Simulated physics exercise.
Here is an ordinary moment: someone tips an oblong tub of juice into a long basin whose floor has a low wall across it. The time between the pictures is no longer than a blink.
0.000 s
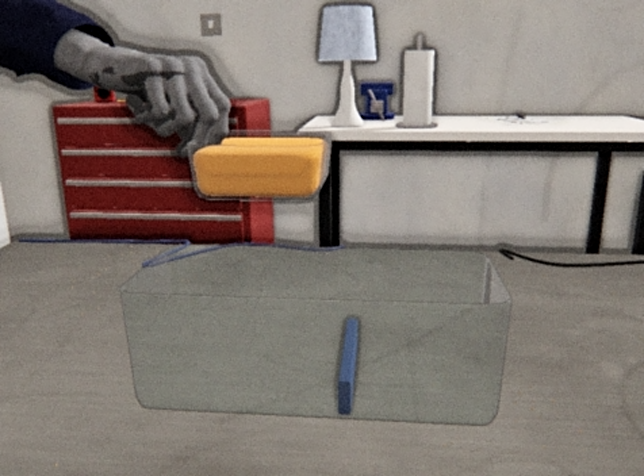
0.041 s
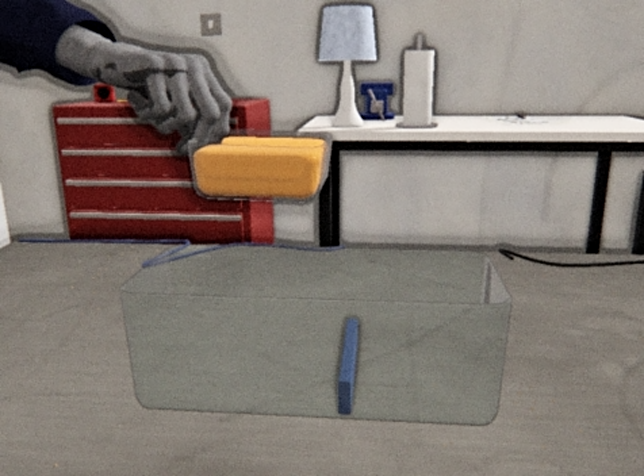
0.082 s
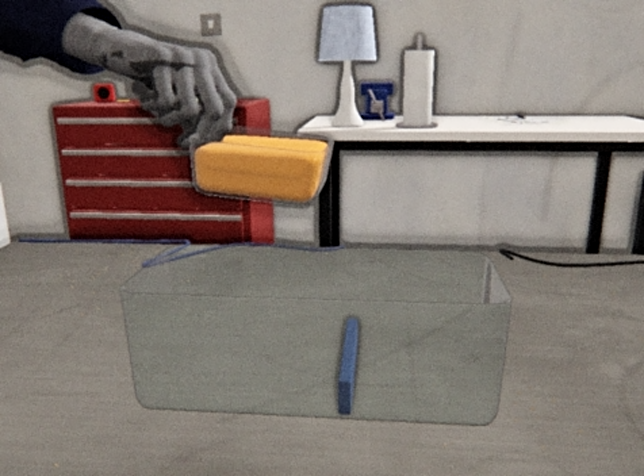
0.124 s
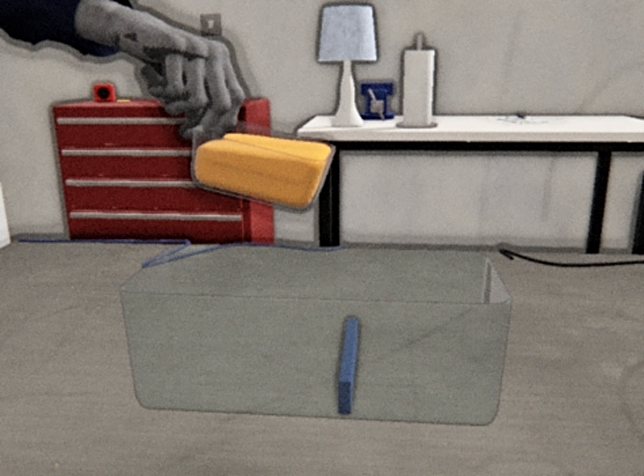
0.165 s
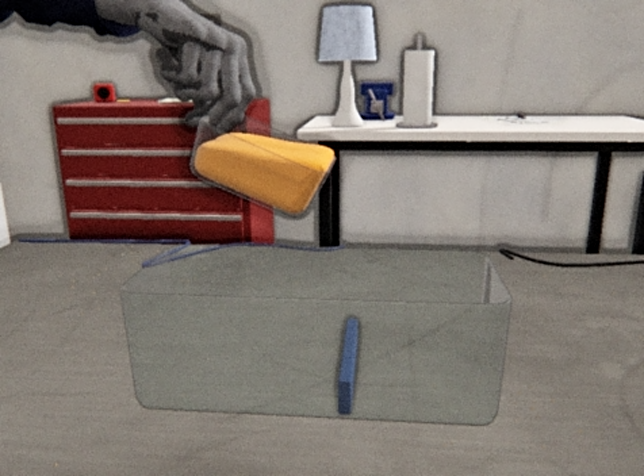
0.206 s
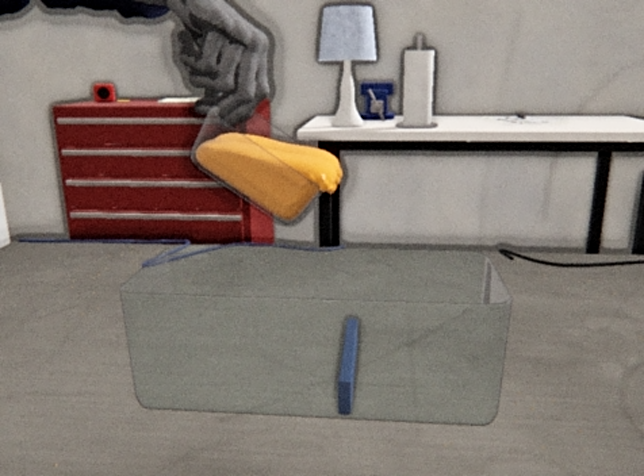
To begin with, a gray hand holds an orange oblong tub nearly level above a clear long basin with a low blue wall inside. The hand rises and shifts right as the tub tilts gradually down to the right. By the end, orange juice bulges over the tub's lower right edge.
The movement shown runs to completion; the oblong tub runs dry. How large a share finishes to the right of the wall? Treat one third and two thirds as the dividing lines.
By the end, over two thirds sits to the right of the wall.
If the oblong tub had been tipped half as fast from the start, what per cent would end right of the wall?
Somewhere near 80 percent.
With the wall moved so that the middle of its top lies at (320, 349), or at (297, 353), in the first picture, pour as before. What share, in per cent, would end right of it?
About 80 % for the first and about 80 % for the second.
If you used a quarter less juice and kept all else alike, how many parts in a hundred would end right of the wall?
Some 70 parts in a hundred.
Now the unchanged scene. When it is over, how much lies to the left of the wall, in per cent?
25 % or thereabouts.
A moment on, the oblong tub is tipped on its side and 8 per cent is still to pour, 3 is left of the wall and 59 right of it.
Next, the oblong tub is tipped right over and 1 per cent is still to pour, 16 is left of the wall and 78 right of it.
Then the oblong tub is tipped right over and 0 per cent is still to pour, 23 is left of the wall and 76 right of it.
Later the oblong tub is tipped right over and 0 per cent is still to pour, 23 is left of the wall and 76 right of it.
In the end 23 per cent lies left of the wall, 76 right of it and 2 outside.
